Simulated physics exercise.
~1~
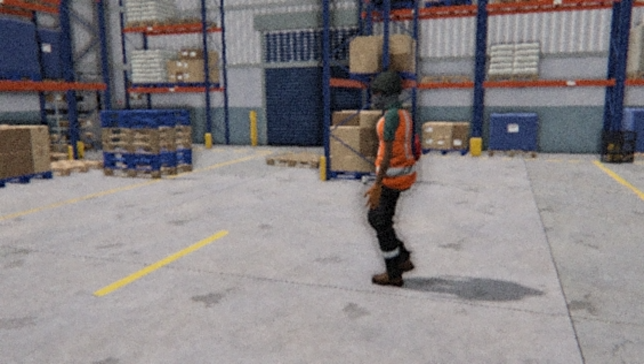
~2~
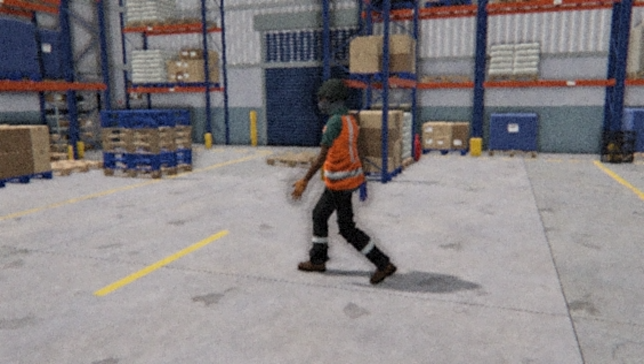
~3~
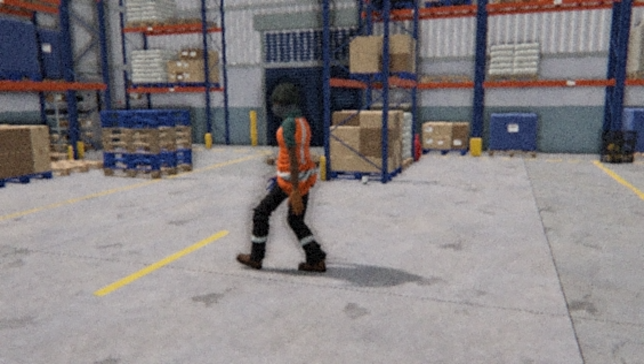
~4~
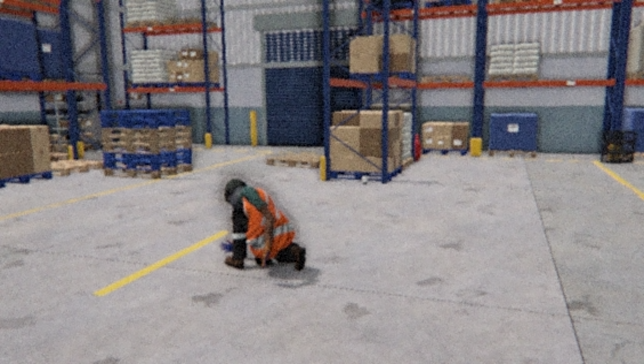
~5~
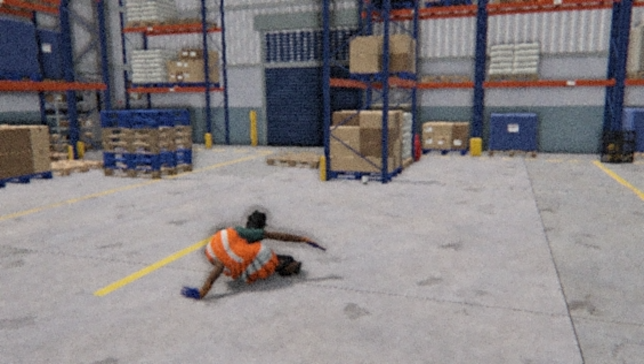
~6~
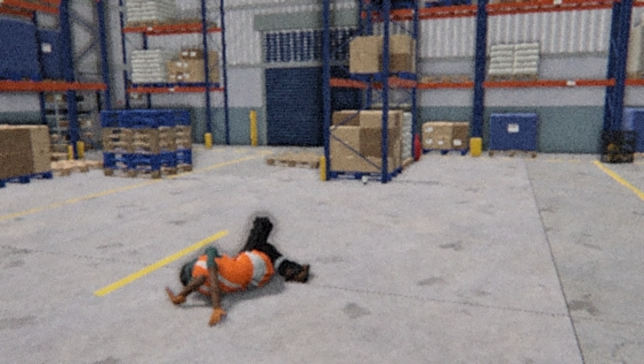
A worker in an orange vest walks left across a warehouse floor, crumples down and ends lying beside a yellow line.
